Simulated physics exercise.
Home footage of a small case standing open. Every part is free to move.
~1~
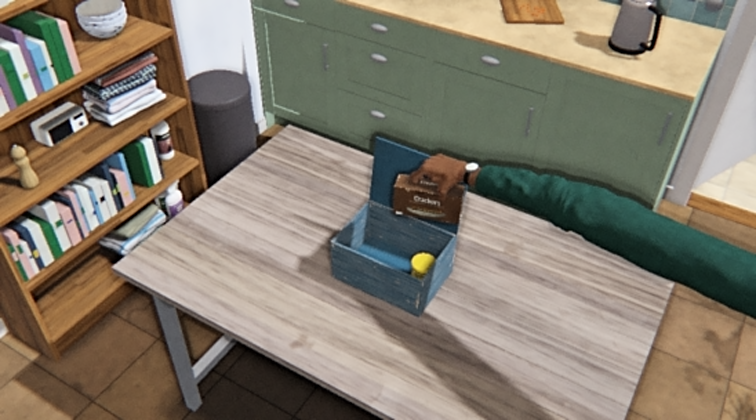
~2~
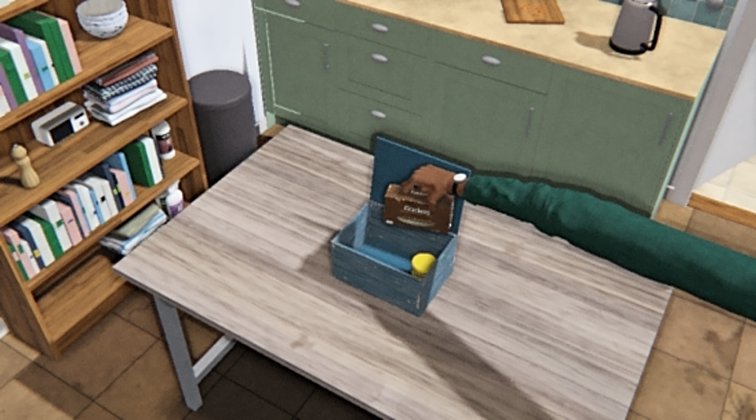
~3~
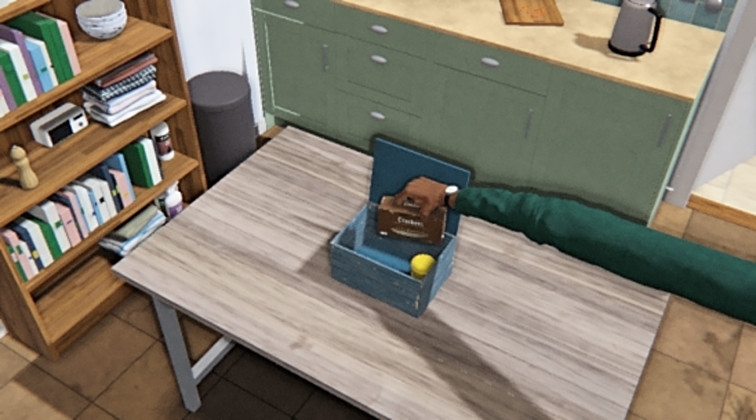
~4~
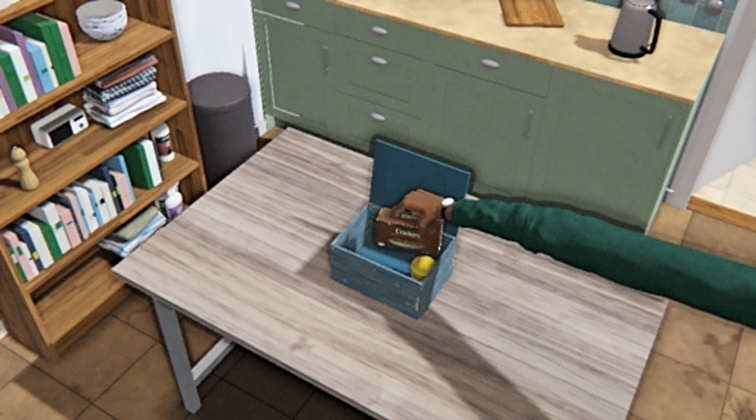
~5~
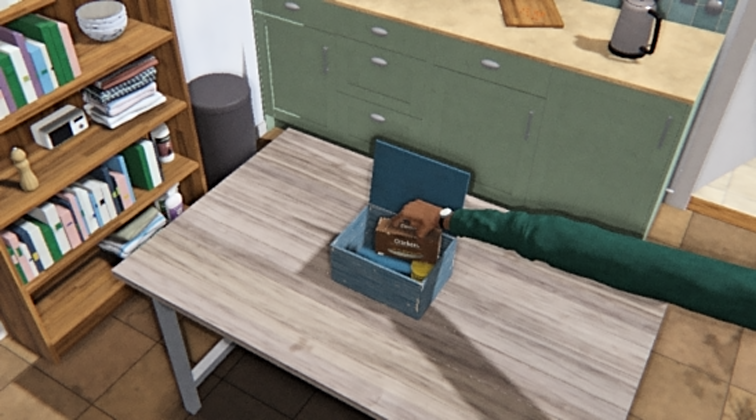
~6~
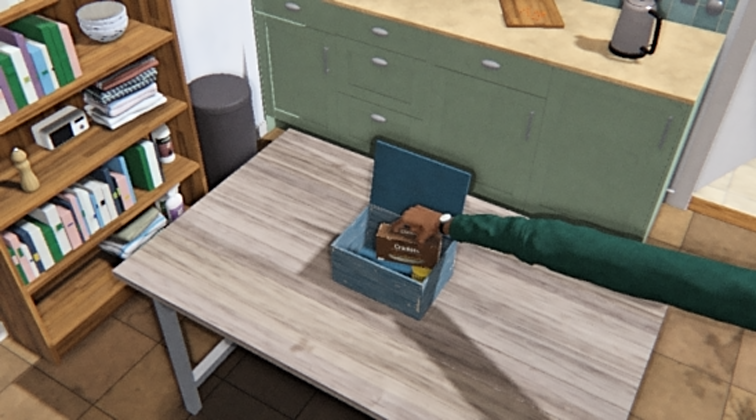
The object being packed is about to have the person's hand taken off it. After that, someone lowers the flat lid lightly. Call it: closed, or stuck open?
Stuck open.
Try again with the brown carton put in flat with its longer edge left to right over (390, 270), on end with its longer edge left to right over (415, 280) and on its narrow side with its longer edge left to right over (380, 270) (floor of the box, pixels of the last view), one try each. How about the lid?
So, first it goes down fine, then it goes down fine, and finally it goes down fine.
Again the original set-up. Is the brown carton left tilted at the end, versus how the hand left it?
Looking at the last picture, it sits at an angle.
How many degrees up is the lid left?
Angle above rim: About 25°.
Then, 0.60 s past the last view, brown carton rocked 64° from its first pose near (391, 253).
Then, 1.20 s past the last view, lid starting down; brown carton on its side near (374, 259).
Then, 1.60 s past the last view, lid 57° above the rim; brown carton on its side near (374, 259).
Then, 1.80 s past the last view, lid 37° above the rim; brown carton on its side near (374, 259).
Finally, lid 23° above the rim; down or leaning hard in the box, brown carton; yellow tin still in place. Final places as the last picture's camera would see them, brown carton near (374, 259).
